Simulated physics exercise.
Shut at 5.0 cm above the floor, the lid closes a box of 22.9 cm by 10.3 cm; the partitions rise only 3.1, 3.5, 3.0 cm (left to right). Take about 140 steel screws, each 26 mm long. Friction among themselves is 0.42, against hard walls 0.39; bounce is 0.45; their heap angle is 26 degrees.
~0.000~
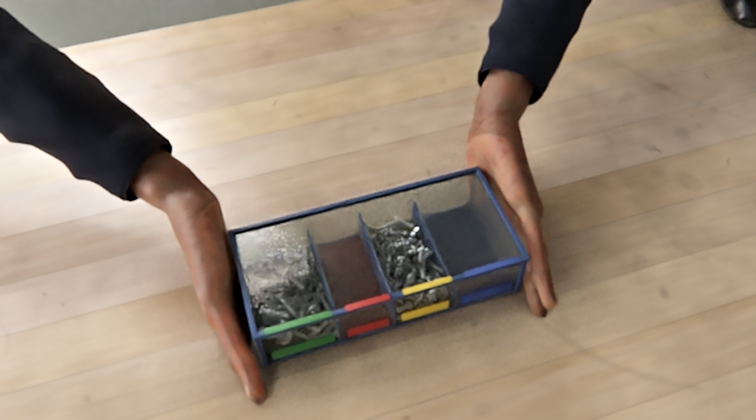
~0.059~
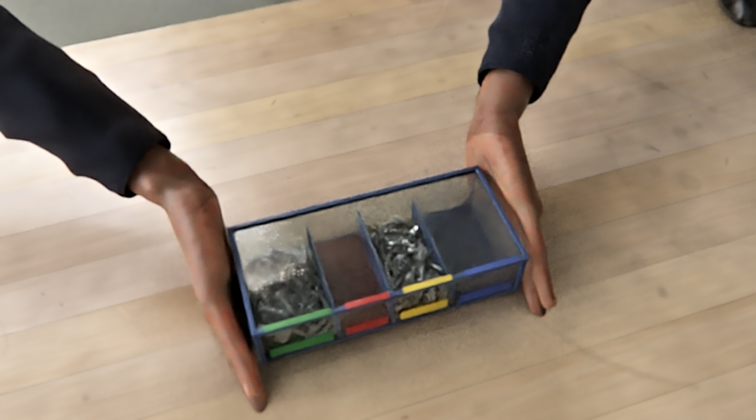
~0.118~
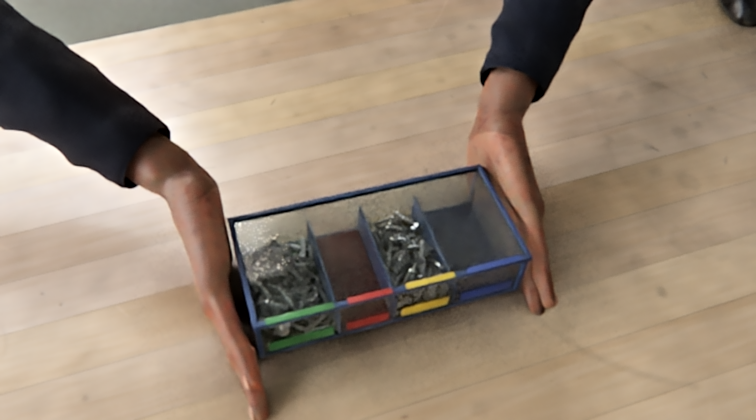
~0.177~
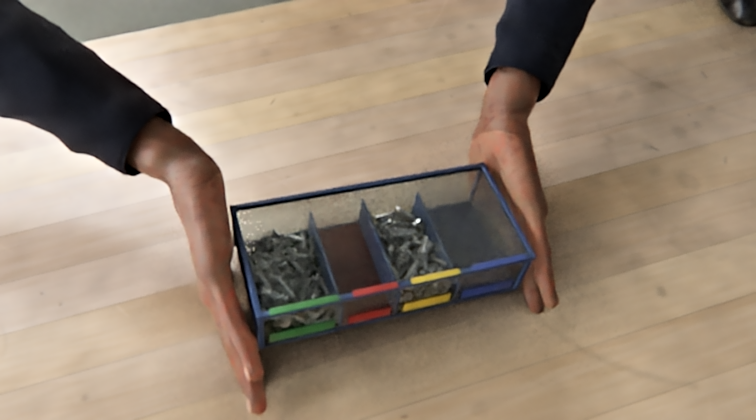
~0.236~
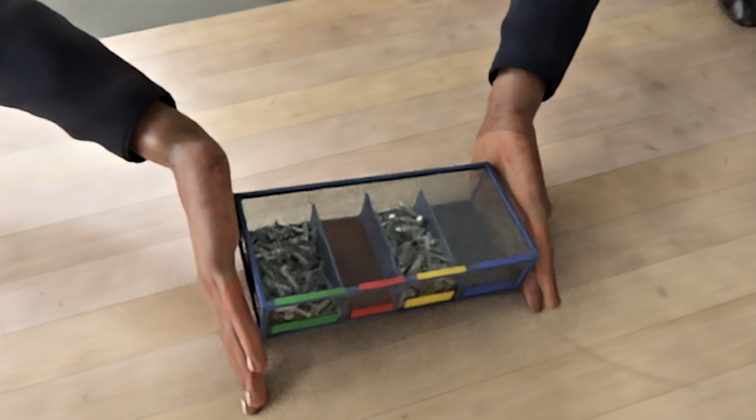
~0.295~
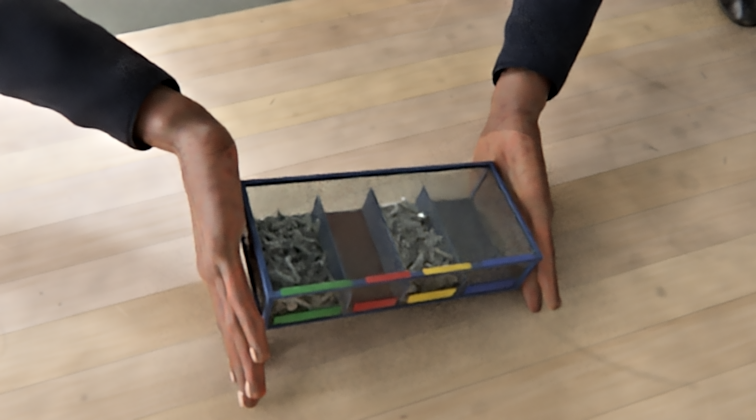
A clear-lidded box with four colour-marked compartments, two holding small metal screws, starts nearly level between two hands above a wooden floor, then tilts gradually as the hands raise its left side relative to its right.
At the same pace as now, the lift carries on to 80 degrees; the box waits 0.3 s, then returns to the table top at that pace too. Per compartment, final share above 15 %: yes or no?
Red no; blue yes; green yes; yellow yes.
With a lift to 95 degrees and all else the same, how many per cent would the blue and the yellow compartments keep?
You'd see blue with 45 % and yellow with 30 %.
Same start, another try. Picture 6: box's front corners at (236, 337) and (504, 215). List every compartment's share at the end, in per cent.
Red 0 %; blue 0 %; green 50 %; yellow 50 %.
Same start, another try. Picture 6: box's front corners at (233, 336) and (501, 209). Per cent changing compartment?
About 10 %.
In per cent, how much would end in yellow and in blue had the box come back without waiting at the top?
In that case yellow keeps 35% and blue keeps 20%.
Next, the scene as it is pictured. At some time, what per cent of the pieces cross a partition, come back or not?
Estimate: Around 25 %.
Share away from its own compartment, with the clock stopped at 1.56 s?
15 %.
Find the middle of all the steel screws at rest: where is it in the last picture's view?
Near (410, 277).
Then, at 1.56 s, tilt 80 degrees; red 5 %, blue 10 %, green 45 %, yellow 40 %.
After 2.40 s, tilt 40 degrees; red 5 %, blue 20 %, green 35 %, yellow 35 %.
After 3.25 s, tilt 0 degrees; red 5 %, blue 20 %, green 35 %, yellow 35 %.
At rest (3.6 s), red 5 %, blue 20 %, green 35 %, yellow 35 %.
